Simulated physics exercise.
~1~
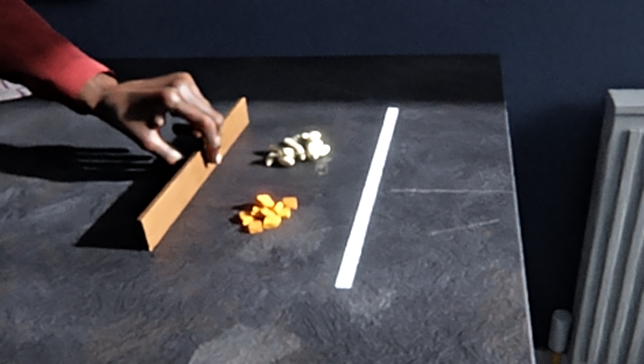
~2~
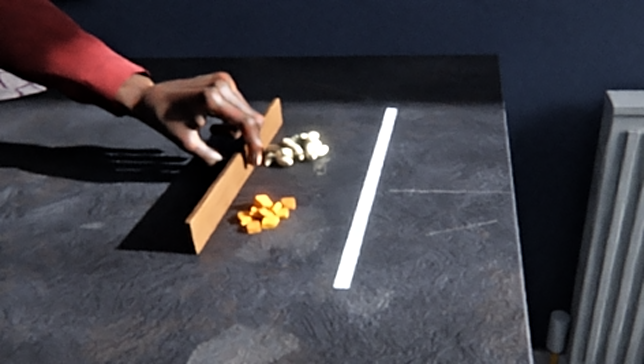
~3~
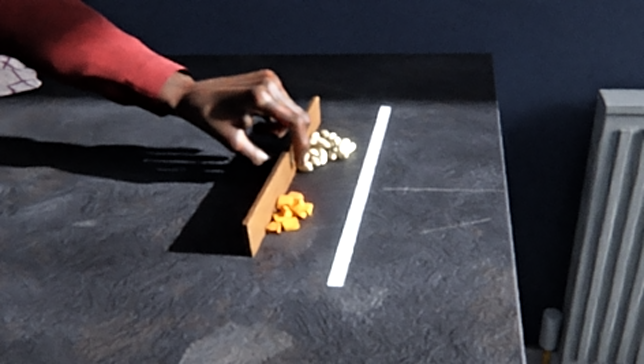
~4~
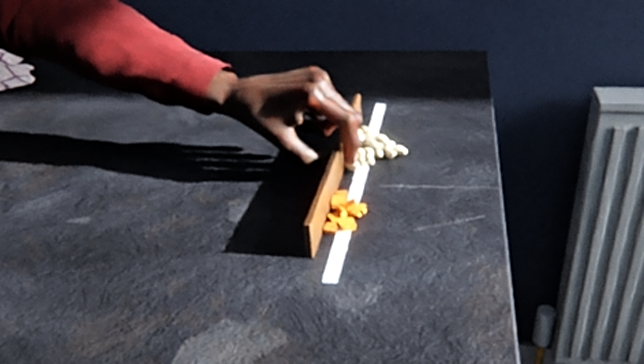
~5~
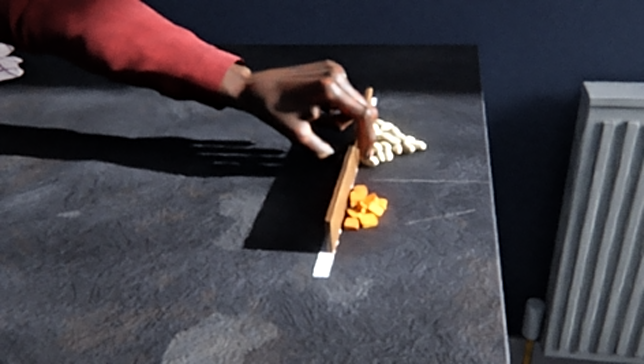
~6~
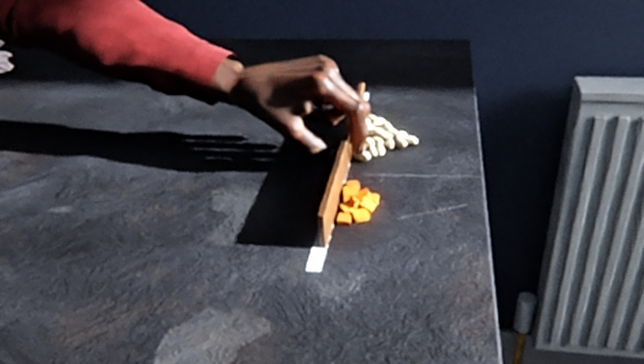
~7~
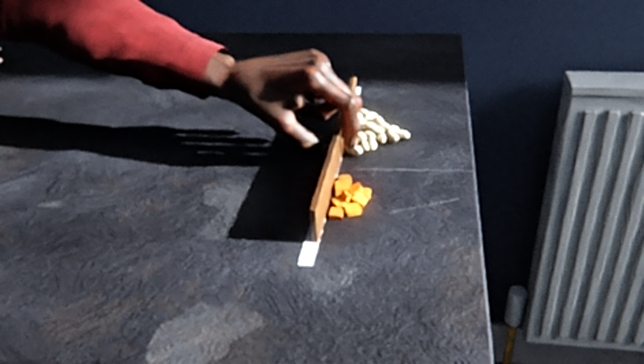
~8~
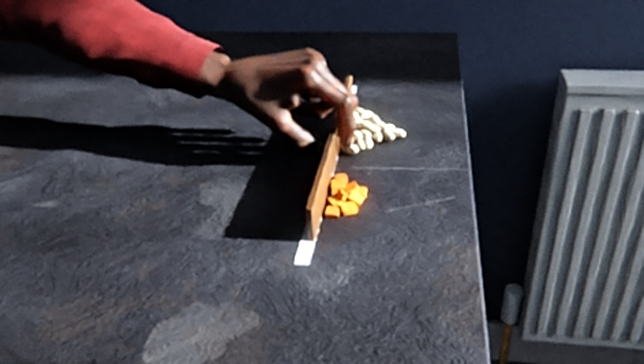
At first, a hand in a red sleeve holds a strip of wood upright on a dark table, with a heap of orange pieces nearer the viewer, a heap of pale pieces farther back, and a strip of white tape to their right. The hand slides the wood rightward until it reaches both heaps. It then pushes them along together, and they cross the tape ahead of the wood. The wood stops on the tape as the view pans slightly right. At the end, the hand still holds it there, and both heaps rest on the table just beyond it, short of the edge.
